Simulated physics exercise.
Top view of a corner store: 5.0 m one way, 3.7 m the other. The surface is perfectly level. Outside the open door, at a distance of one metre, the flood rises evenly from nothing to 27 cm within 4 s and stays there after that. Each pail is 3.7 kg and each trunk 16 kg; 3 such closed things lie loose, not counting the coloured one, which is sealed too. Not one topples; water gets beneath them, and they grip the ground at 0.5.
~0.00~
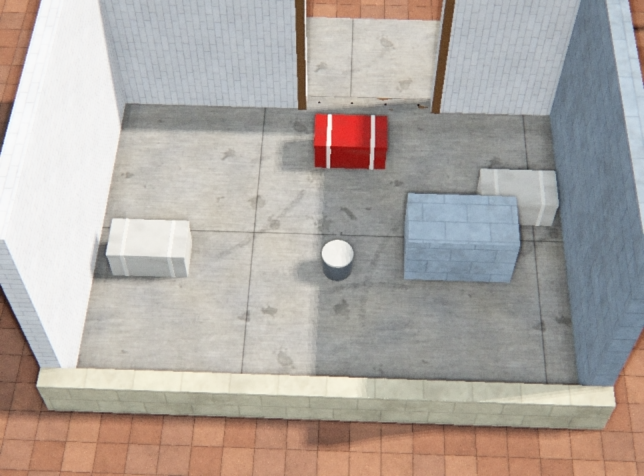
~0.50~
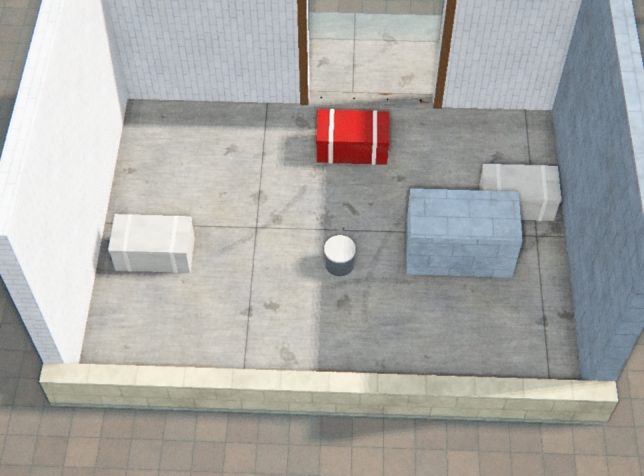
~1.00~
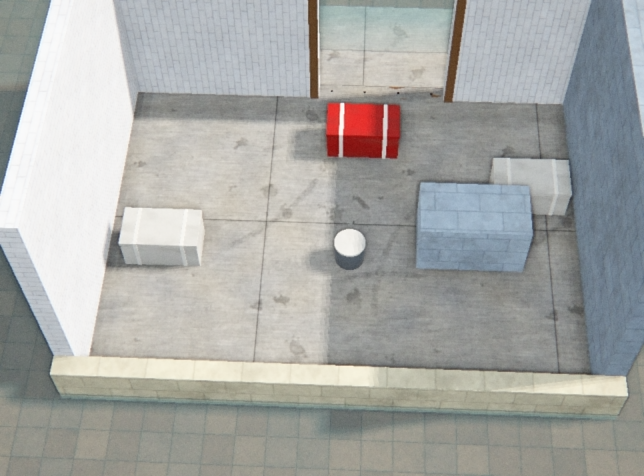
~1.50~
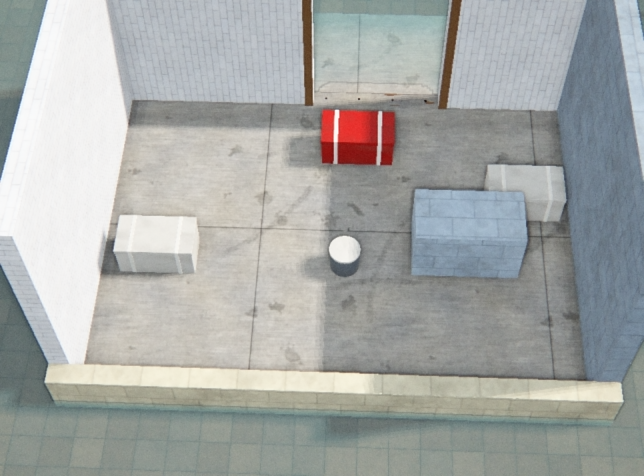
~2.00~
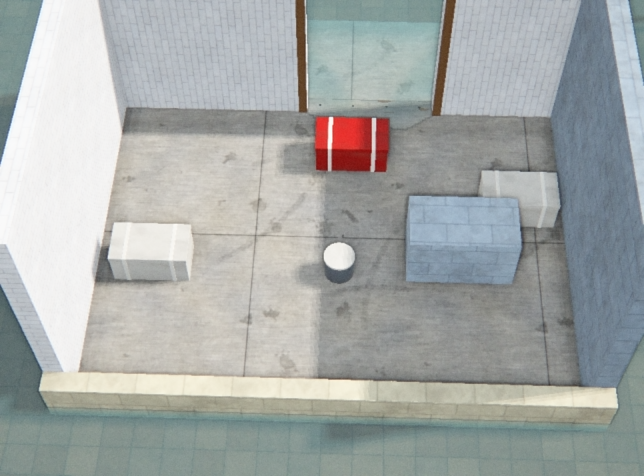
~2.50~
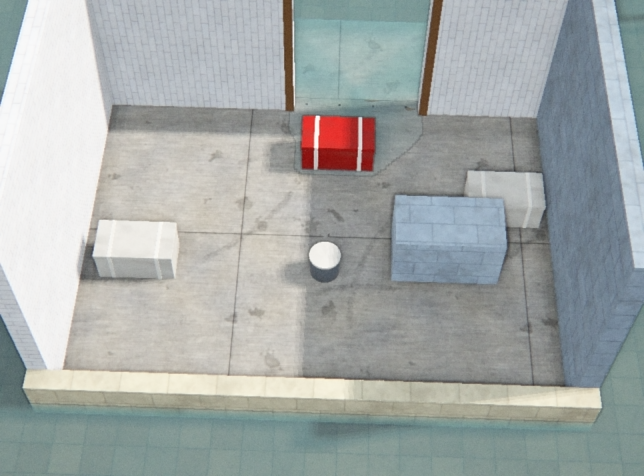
Red trunk resting still near an open doorway as shallow water spreads over the paving outside, then creeps onto the grey floor.
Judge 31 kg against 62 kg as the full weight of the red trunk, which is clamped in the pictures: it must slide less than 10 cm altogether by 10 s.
No mass offered succeeds.
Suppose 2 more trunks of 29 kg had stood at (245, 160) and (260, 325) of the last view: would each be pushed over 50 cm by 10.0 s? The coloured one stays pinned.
In that order: Beyond it, within it.
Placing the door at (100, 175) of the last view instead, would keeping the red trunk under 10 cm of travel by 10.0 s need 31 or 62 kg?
Well, then the greater option is needed.
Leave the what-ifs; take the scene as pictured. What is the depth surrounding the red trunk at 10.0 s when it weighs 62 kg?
Depth: Approx. 15 cm.
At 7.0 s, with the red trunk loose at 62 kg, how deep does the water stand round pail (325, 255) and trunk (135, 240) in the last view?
Close to 2 and 5 centimetres.
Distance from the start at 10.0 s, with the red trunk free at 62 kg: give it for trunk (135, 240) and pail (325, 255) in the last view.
Respectively 100 and 120 centimetres.
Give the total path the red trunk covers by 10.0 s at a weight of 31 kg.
Path length near 300 cm.
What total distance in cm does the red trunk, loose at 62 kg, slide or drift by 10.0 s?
About 200 cm.
After 3.5 s the red trunk would be 39 cm from its start with 31 kg and 2 cm from its start with 62 kg; 8 cm of water round it then.
After 4.5 s the red trunk would be 108 cm from its start with 31 kg and 28 cm from its start with 62 kg; 8 cm of water round it then.
After 7.0 s the red trunk would be 255 cm from its start with 31 kg and 104 cm from its start with 62 kg; 9 cm of water round it then.
After 10.0 s the red trunk would be 253 cm from its start with 31 kg and 186 cm from its start with 62 kg; 15 cm of water round it then.
